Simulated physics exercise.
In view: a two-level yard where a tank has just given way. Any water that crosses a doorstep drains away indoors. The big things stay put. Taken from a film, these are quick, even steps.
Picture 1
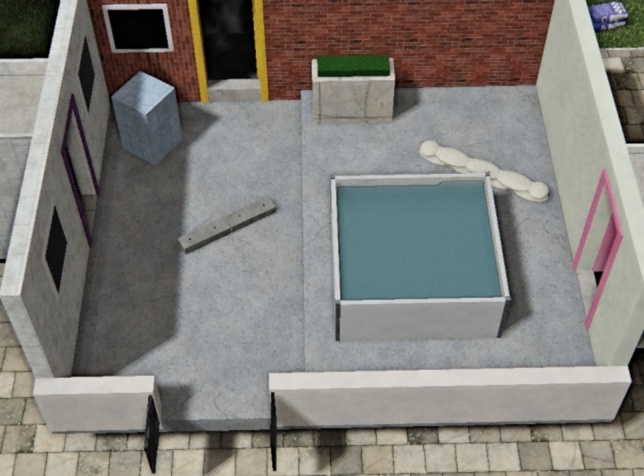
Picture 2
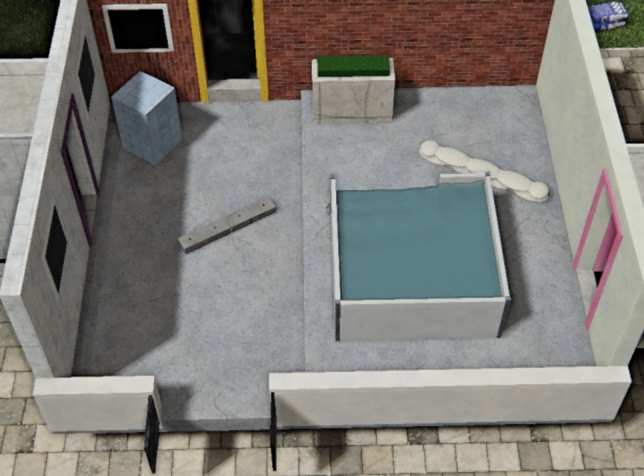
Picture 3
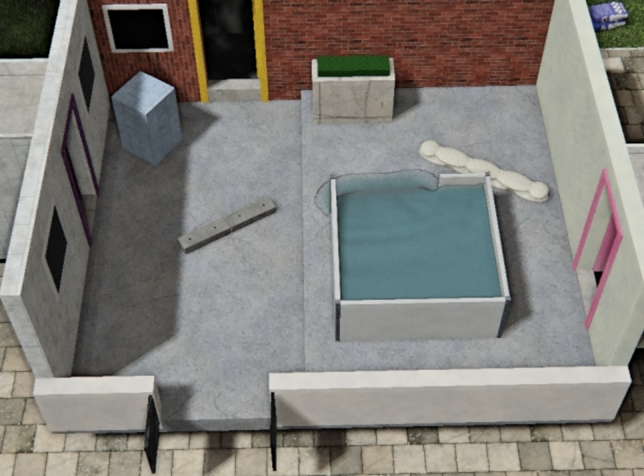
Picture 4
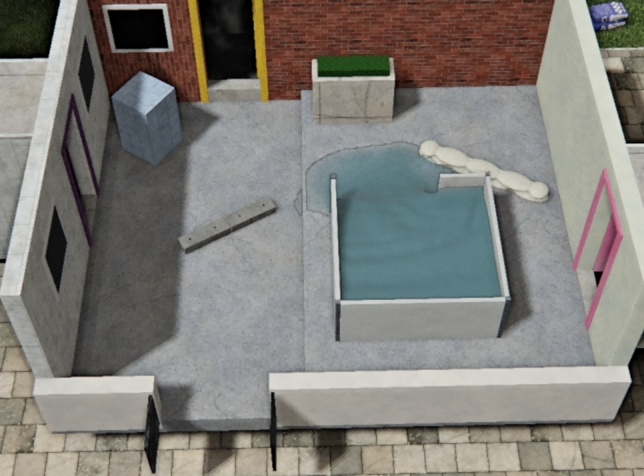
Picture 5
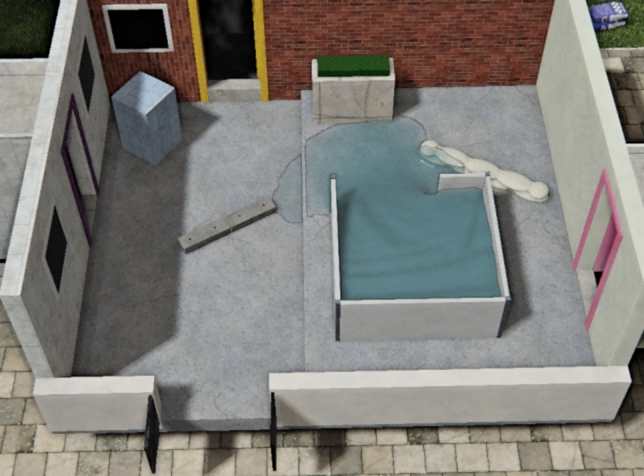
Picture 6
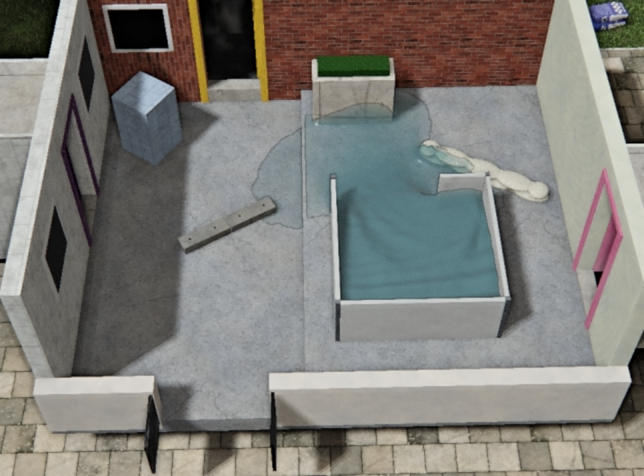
In a walled yard, water pours from a gap in the tank's far side and spreads.
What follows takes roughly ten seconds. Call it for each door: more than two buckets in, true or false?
Yellow door false, pink door false, purple door true.
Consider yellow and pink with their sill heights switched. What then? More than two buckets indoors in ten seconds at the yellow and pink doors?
Results - yellow door crosses the line, pink door fails to reach it.
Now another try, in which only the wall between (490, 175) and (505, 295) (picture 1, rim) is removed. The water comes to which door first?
I'd say the one in pink.
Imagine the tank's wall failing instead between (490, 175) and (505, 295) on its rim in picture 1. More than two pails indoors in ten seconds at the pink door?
One by one: Pink passes that mark.
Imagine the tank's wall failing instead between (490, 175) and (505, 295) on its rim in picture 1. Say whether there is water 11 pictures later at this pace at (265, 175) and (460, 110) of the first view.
Respectively: Parched and drenched.
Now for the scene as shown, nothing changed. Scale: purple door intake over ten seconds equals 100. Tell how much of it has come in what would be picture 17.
Around 0 percent.
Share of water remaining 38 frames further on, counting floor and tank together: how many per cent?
Close to 96 in a hundred.
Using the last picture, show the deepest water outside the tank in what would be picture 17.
About (111, 105).
A moment on, water covers 30 % of the floor; the yellow door wet at the sill, nothing in, the pink door not reached, the purple door not reached.
Next, water covers 40 % of the floor; the yellow door wet at the sill, nothing in, the pink door not reached, the purple door not reached.
Then, water covers 60 % of the floor; the yellow door wet at the sill, nothing in, the pink door wet at the sill, nothing in, the purple door under two buckets in.
Later, water covers 80 % of the floor; the yellow door wet at the sill, nothing in, the pink door wet at the sill, nothing in, the purple door over two buckets in.
In the end, water covers 95 % of the floor; the yellow door wet at the sill, nothing in, the pink door under two buckets in, the purple door far over two buckets in.
